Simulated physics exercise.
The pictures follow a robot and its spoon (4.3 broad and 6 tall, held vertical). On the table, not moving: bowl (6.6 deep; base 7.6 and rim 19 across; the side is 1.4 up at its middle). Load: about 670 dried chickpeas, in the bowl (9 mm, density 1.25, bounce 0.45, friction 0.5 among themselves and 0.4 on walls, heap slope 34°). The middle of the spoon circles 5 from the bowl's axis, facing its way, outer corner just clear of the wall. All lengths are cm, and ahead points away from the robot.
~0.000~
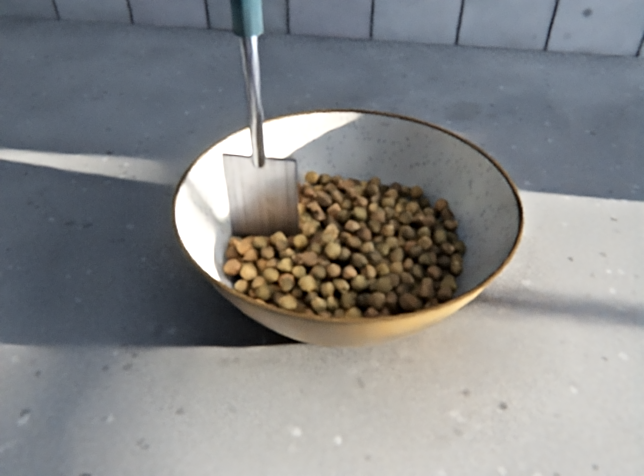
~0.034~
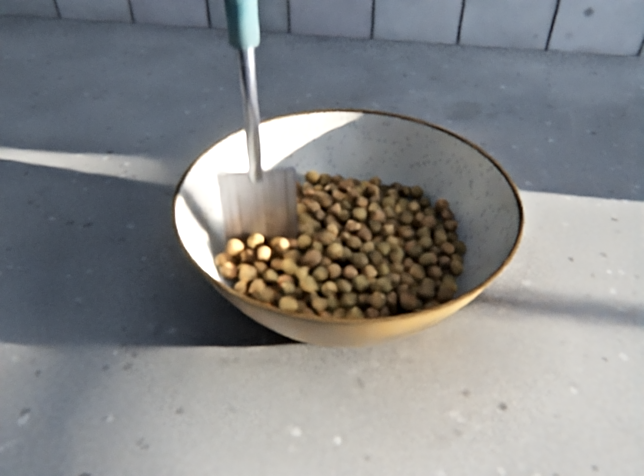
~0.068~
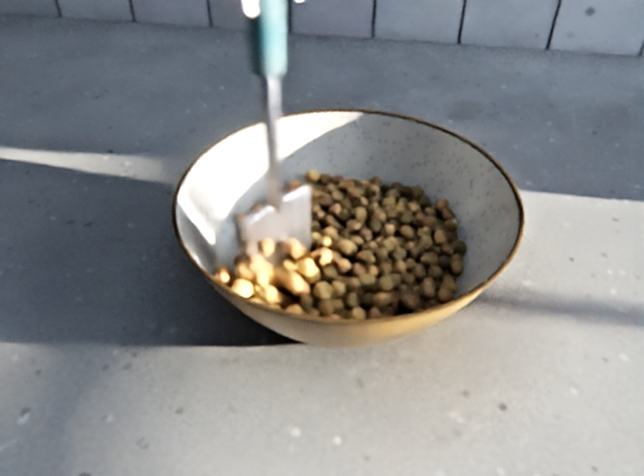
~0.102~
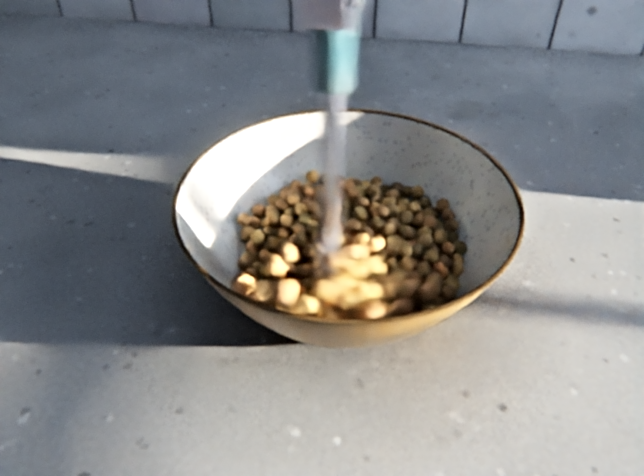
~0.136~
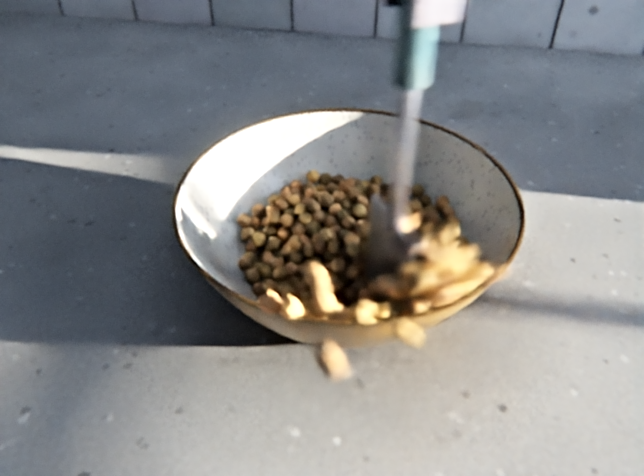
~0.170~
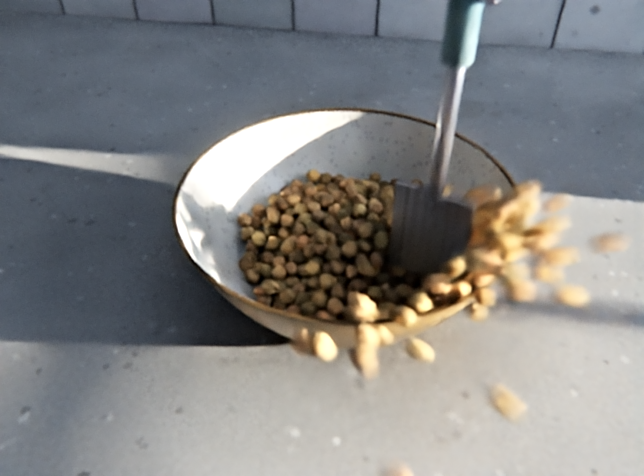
A teal-handled metal spatula sweeping left to right along the near side of a bowl of chickpeas, flinging some over the rim.
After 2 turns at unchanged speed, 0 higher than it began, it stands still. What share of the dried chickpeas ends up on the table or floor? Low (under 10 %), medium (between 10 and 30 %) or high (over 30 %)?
Answer: High; over 30 % of the dried chickpeas finish on the table or floor.
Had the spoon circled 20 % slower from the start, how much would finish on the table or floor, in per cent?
It would be near 30 per cent.
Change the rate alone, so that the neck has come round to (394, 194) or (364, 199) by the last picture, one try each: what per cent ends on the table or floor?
About 30 and 20 per cent.
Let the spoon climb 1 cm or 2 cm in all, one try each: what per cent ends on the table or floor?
Some 25 and 15 per cent.
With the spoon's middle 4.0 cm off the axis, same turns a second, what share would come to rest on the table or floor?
It would be near 45 per cent.
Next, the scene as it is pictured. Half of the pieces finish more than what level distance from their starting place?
Some 12 cm.
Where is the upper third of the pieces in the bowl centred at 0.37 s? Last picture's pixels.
At about (246, 237).
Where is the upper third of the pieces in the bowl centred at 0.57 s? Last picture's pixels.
Near (408, 195).
After 0.37 s, 16° round, highest piece 11 above the table; 505 in the bowl, 72 on the table or floor, 89 in flight or on the tool.
After 0.57 s, 231° round, highest piece 9 above the table; 428 in the bowl, 203 on the table or floor, 35 in flight or on the tool.
After 0.87 s, 0° round, highest piece 6 above the table; 383 in the bowl, 282 on the table or floor, 1 in flight or on the tool.
After 1.57 s, 0° round, highest piece 4 above the table; 383 in the bowl, 283 on the table or floor.
In the end, 383 in the bowl, 283 on the table or floor. That is 42 % on the table or floor.
